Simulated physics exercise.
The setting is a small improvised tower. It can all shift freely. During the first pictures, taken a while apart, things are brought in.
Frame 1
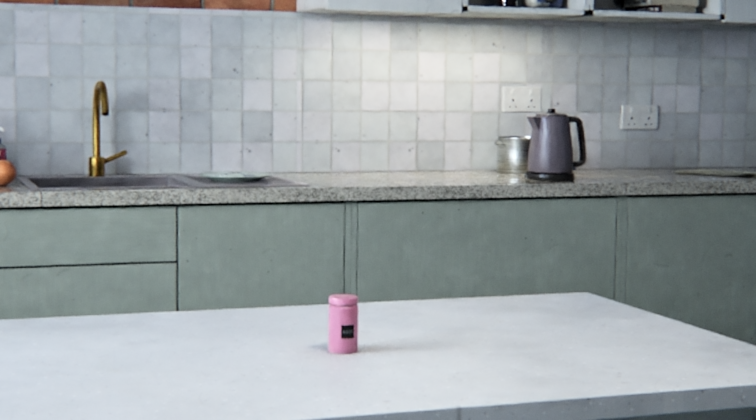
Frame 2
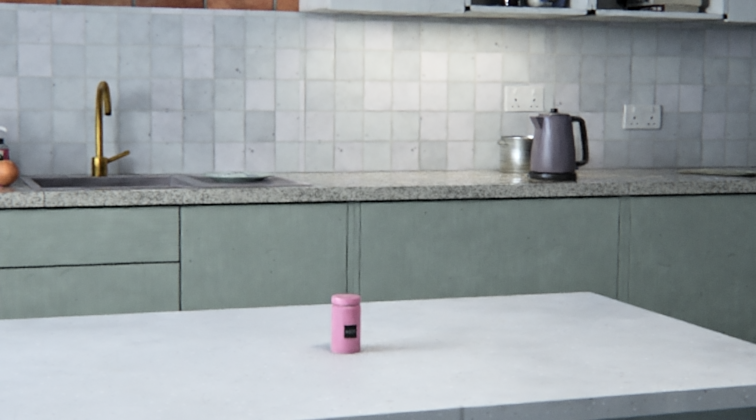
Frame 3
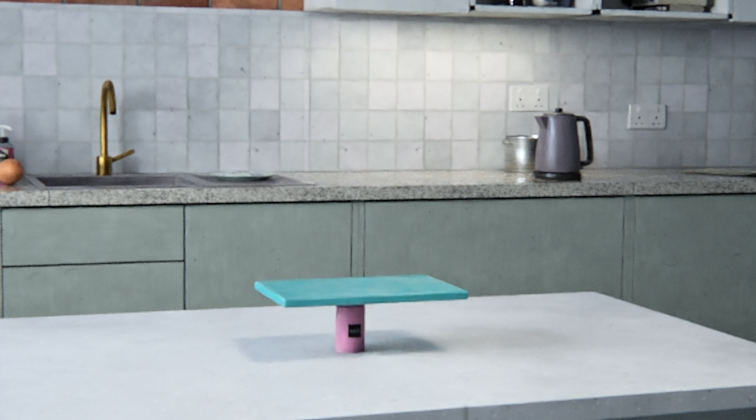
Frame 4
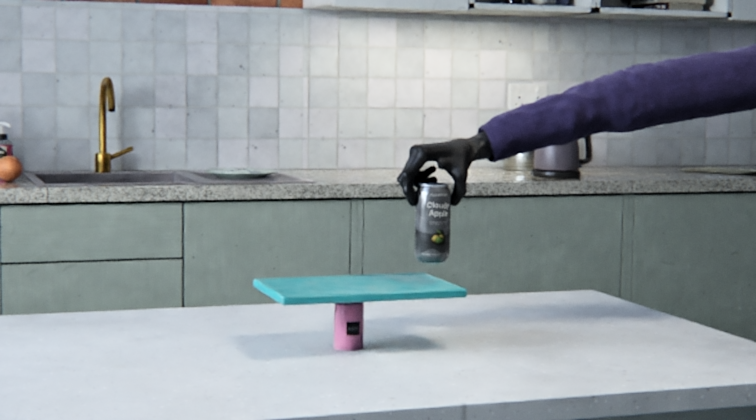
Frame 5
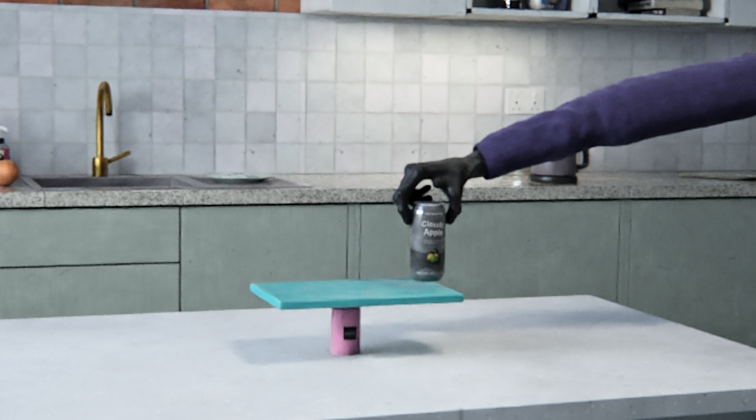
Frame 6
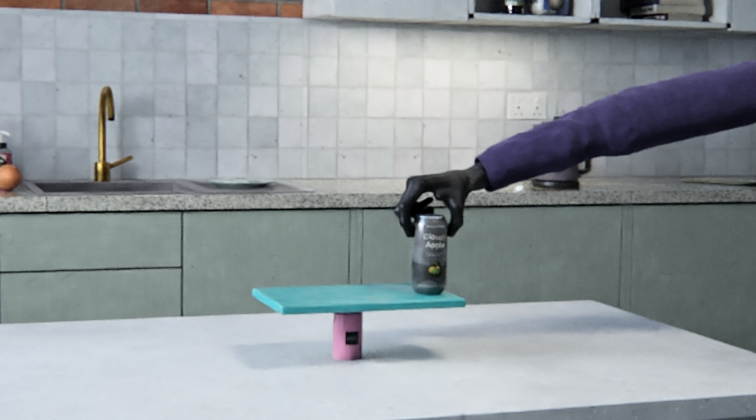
A gloved hand lowers a grey can onto the right end of a turquoise board.
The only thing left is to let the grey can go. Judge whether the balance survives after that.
Most likely something will tip or drop.
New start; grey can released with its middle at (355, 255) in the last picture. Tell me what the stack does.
Stands.
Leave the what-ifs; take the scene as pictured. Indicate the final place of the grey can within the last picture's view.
It ends near (537, 337).
Then, 0.40 s past the last view, grey can now fallen; turquoise lid rocked 35° from its first pose.
Then, 0.50 s past the last view, turquoise lid rocked 26° from its first pose; pink shaker displaced about its own width.
Finally, fallen, turquoise lid and grey can; moved from the start, pink shaker. Final places as the last picture's camera would see them, grey can near (537, 337). The stack loses its balance.
